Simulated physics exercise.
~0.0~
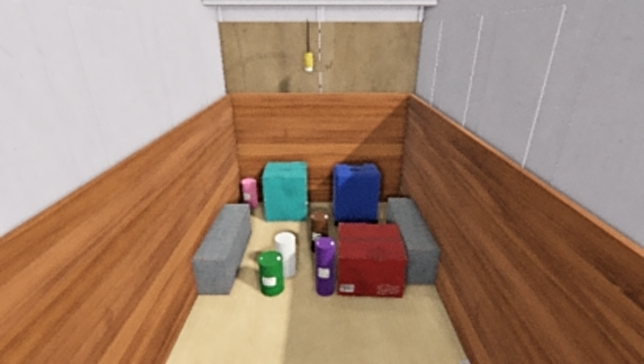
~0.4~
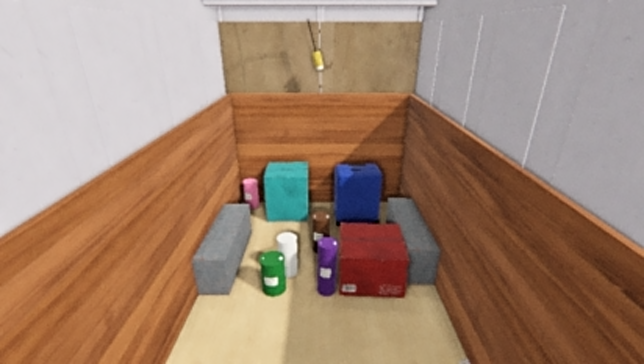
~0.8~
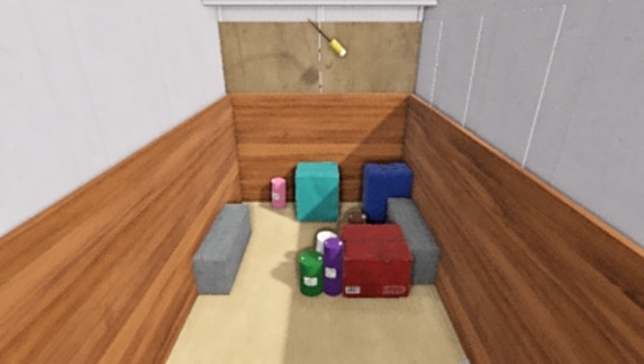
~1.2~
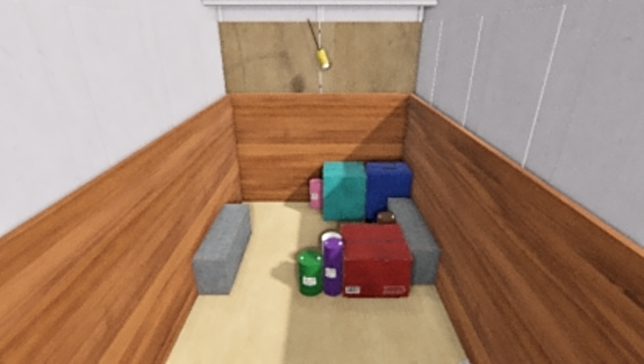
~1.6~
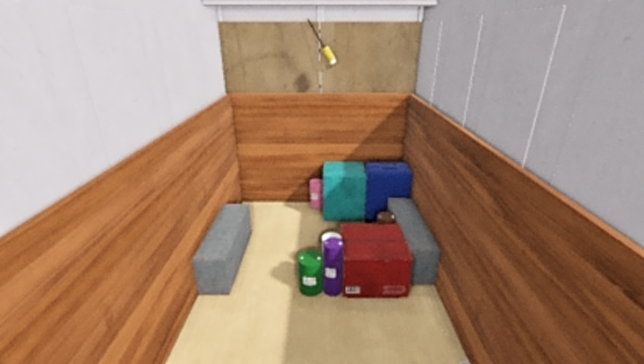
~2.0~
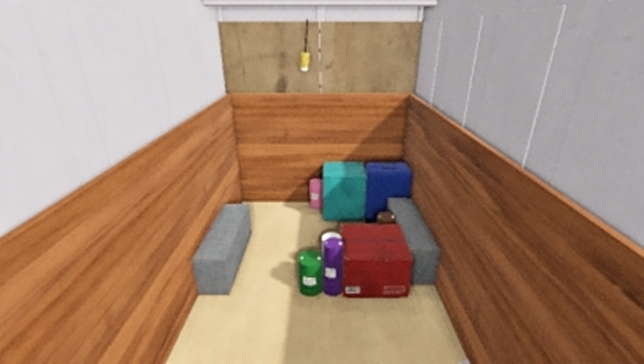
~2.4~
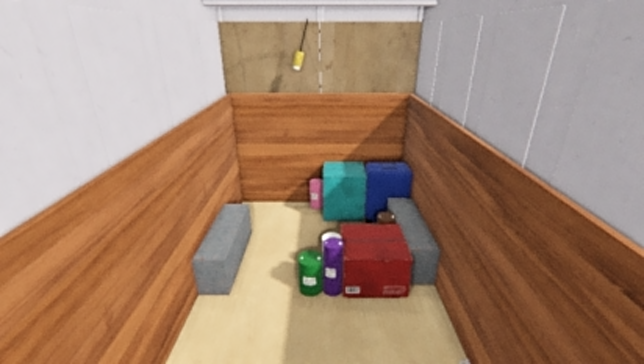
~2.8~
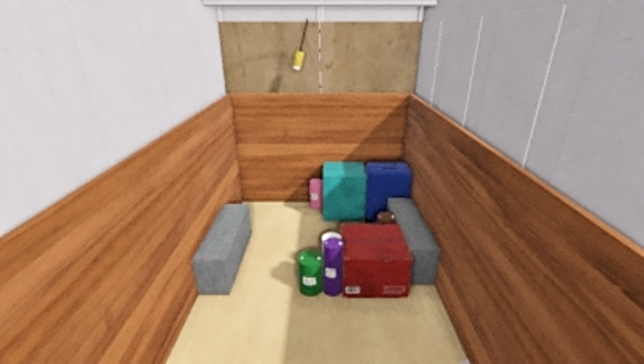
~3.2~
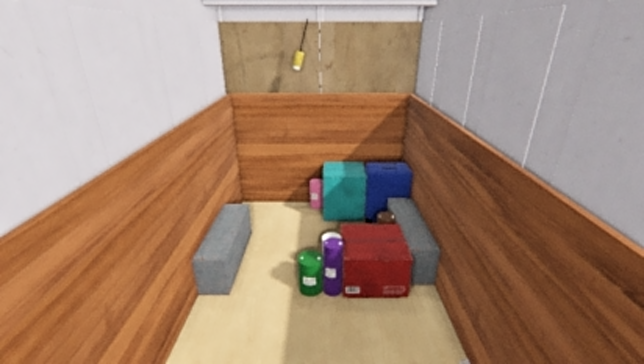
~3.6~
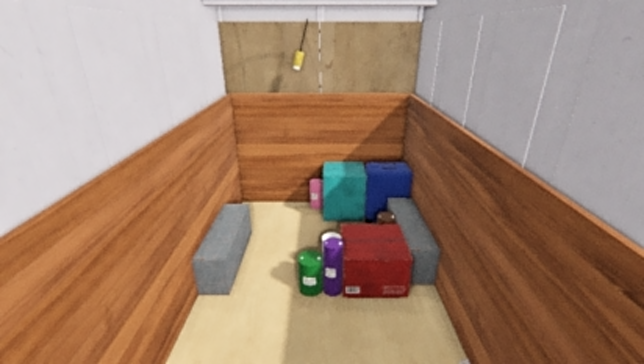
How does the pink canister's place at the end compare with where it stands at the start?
It starts at the far left of the bay near the left wall, and it ends further right, around the middle of the front panel and right beside the turquoise box, still upright.
